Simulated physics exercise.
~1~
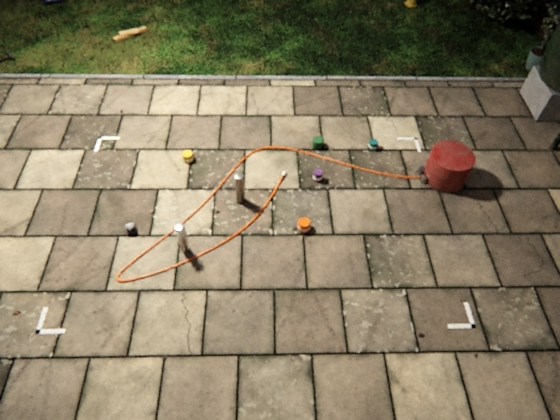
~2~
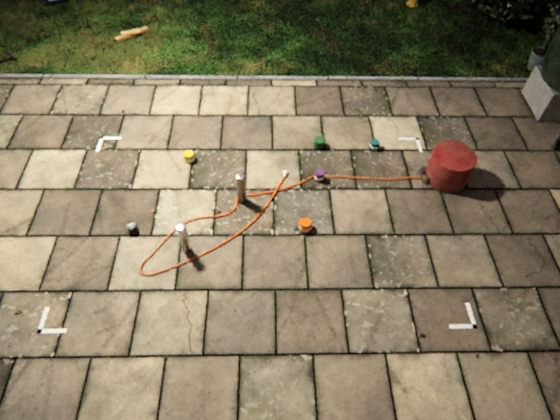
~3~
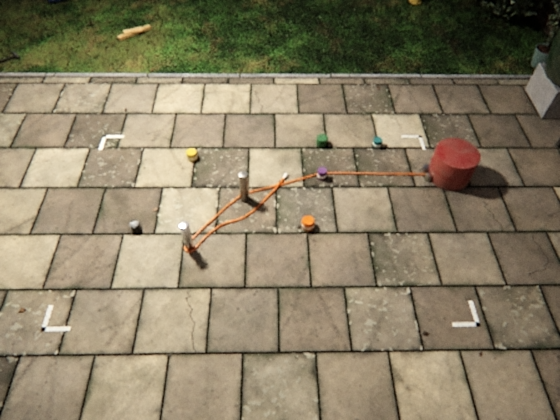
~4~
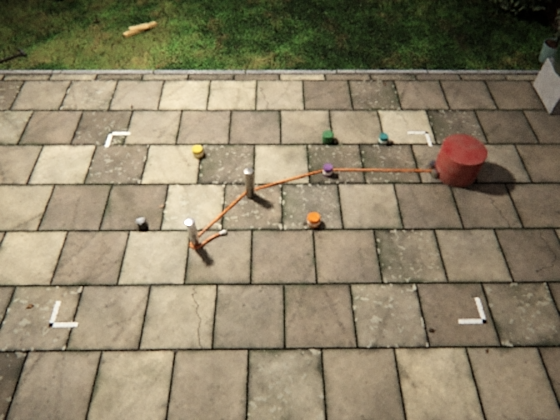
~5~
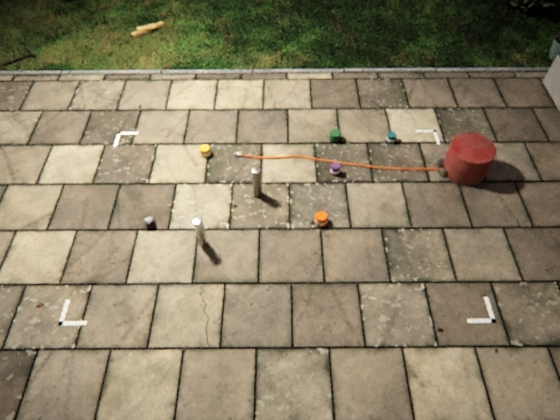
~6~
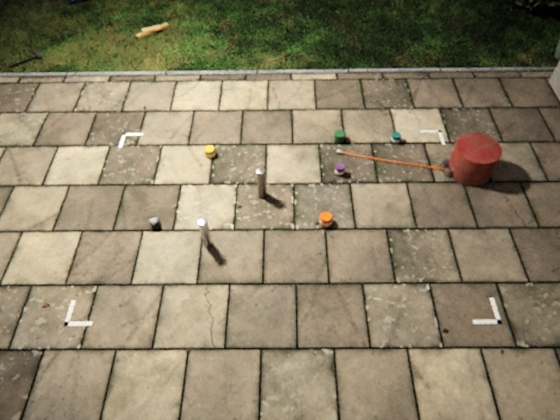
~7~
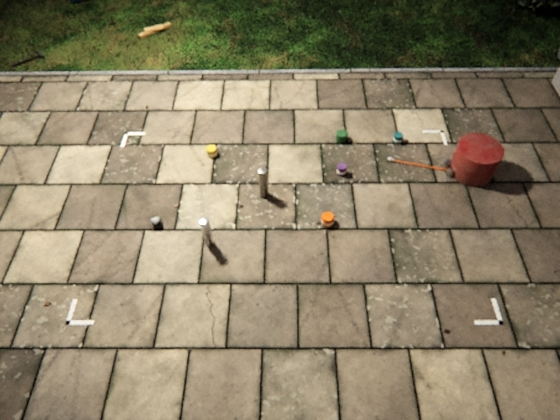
On a paved patio, an orange cord sliding around two upright posts and retracting toward a red reel, small coloured containers staying put.
